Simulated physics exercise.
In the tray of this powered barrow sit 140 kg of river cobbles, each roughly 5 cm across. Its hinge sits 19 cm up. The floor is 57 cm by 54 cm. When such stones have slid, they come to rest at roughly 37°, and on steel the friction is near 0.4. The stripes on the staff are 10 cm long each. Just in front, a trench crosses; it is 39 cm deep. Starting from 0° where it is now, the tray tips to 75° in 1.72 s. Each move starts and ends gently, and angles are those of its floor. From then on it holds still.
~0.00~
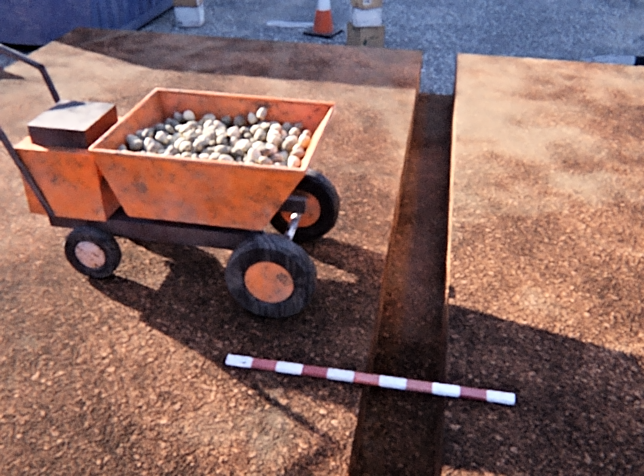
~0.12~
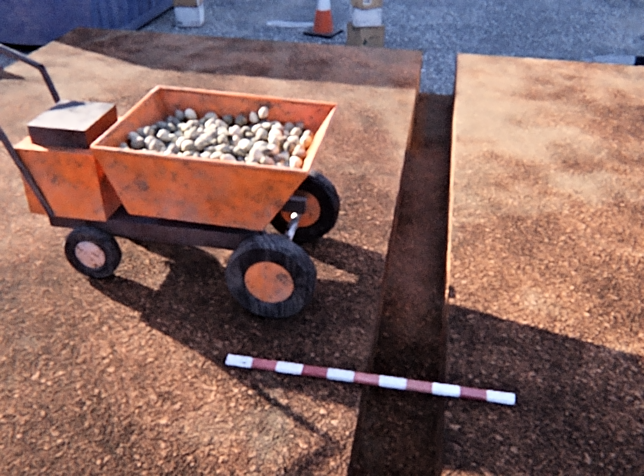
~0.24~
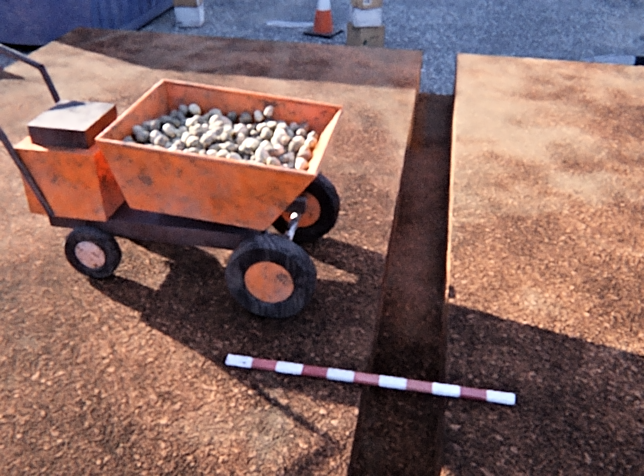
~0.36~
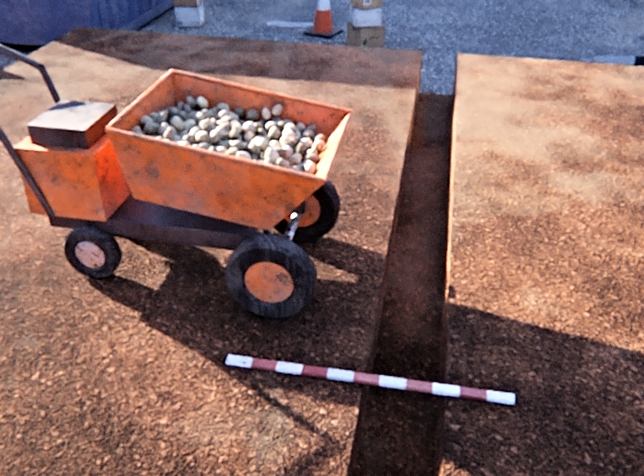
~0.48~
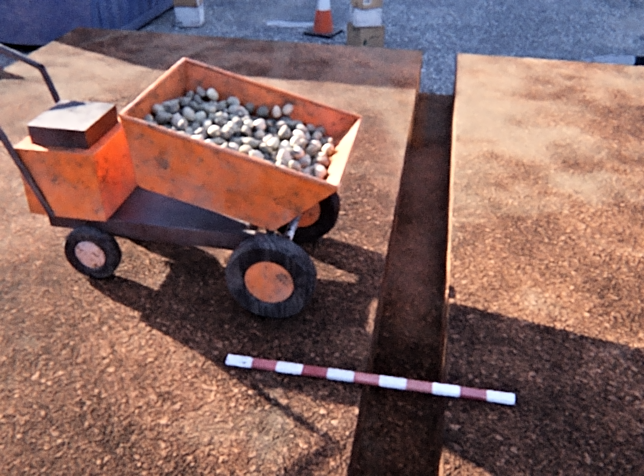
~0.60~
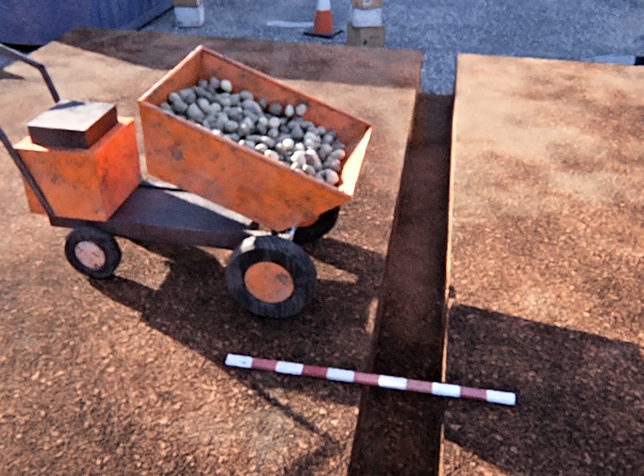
On brown ground beside a trench, an orange barrow's tray of cobbles tilts steadily toward the right.
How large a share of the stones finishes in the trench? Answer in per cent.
A share of about 69 per cent.
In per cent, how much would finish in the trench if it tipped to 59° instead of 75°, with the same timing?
Roughly 35 percent.
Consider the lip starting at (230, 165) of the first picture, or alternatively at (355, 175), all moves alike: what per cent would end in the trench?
Near 80 and near 25 percent.
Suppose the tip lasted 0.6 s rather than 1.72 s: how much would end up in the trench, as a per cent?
With that timing, about 45 per cent.
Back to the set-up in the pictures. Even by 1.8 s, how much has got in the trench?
About 25 per cent by then.
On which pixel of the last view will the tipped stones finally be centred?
(427, 332).
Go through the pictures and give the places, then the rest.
In the first frame, lip at (305, 172), floor tilted 0°, highest stones at (220, 133).
In the second frame, the tray is at 1°, its lip at (308, 173); the top of the load is at (197, 130); the stones move at 0.1 m/s on average.
In the third frame, the tray is at 4°, its lip at (315, 176); the top of the load is at (194, 125); the stones move at 0.3 m/s on average.
In the fourth frame, lip at (325, 181), floor tilted 8°, highest stones at (183, 116); the stones move at 0.4 m/s on average.
In the fifth frame, the tray is at 14°, its lip at (338, 188); the top of the load is at (190, 105); the stones move at 0.5 m/s on average.
In the sixth frame, lip at (352, 198), floor tilted 21°, highest stones at (197, 95); the stones move at 0.5 m/s on average.
After 1.3 s the floor is at 63°; 100 % in the tray; the foremost stones are at (410, 240).
After 1.8 s the floor is at 75°; 54 % in the tray, 26 % in the trench, 20 % past the trench; the foremost stones are at (532, 304).
After 2.2 s the floor is at 75°; 26 % in the tray, 43 % in the trench, 31 % past the trench; the foremost stones are at (621, 315).
After 4.1 s the floor is at 75°; 0 % in the tray, 69 % in the trench, 31 % past the trench; the foremost stones are past the picture's edge.
